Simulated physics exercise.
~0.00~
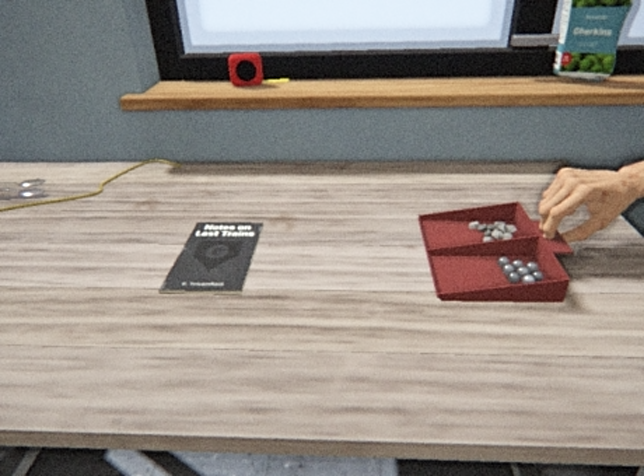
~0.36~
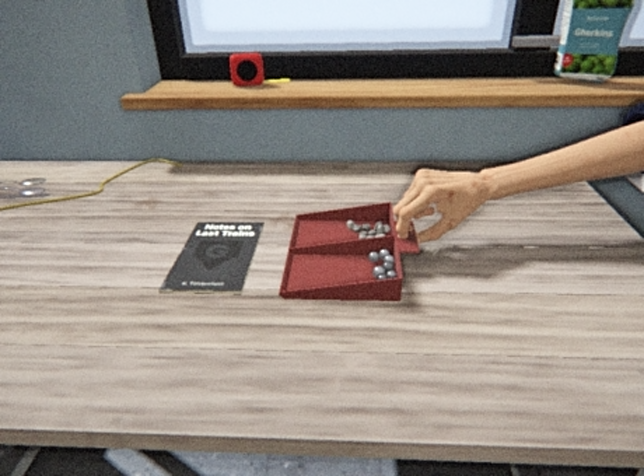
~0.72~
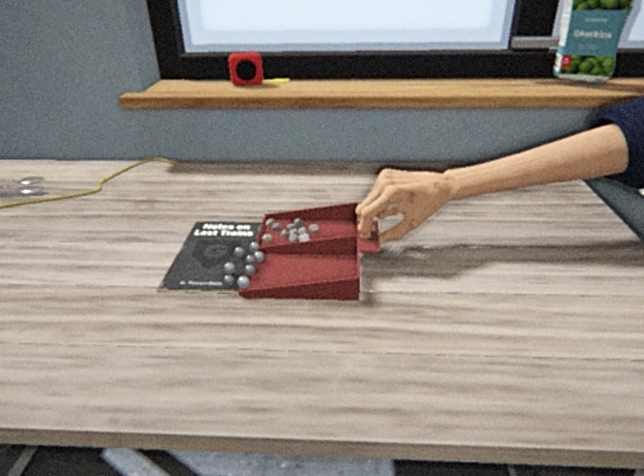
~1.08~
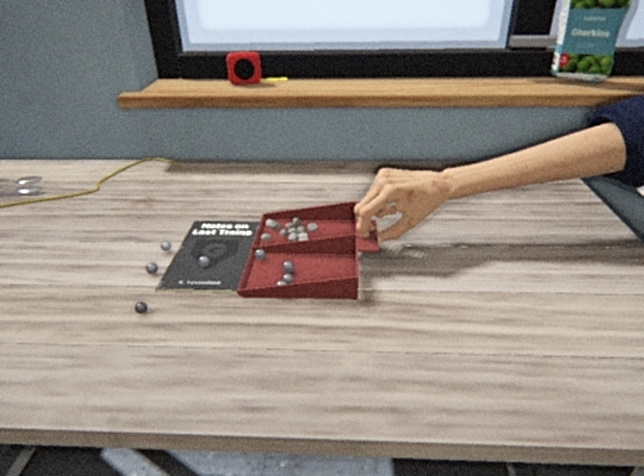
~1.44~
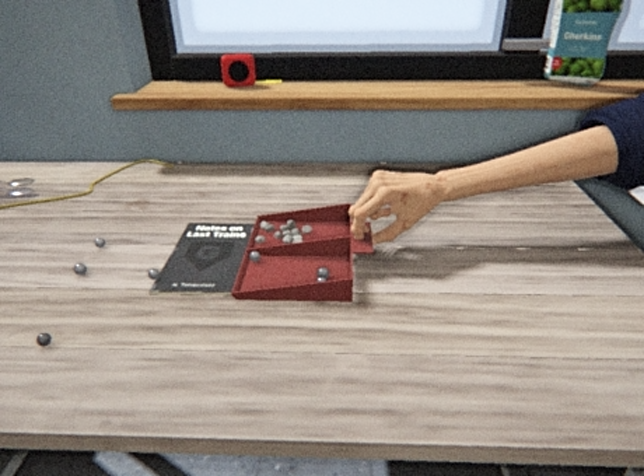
In the video, a hand slides a shallow red two-section tray of small pieces left across a wooden table until it stops against a thin dark book. Several round grey balls from the front section spill over the book and roll left, while the back section's pieces stay inside.
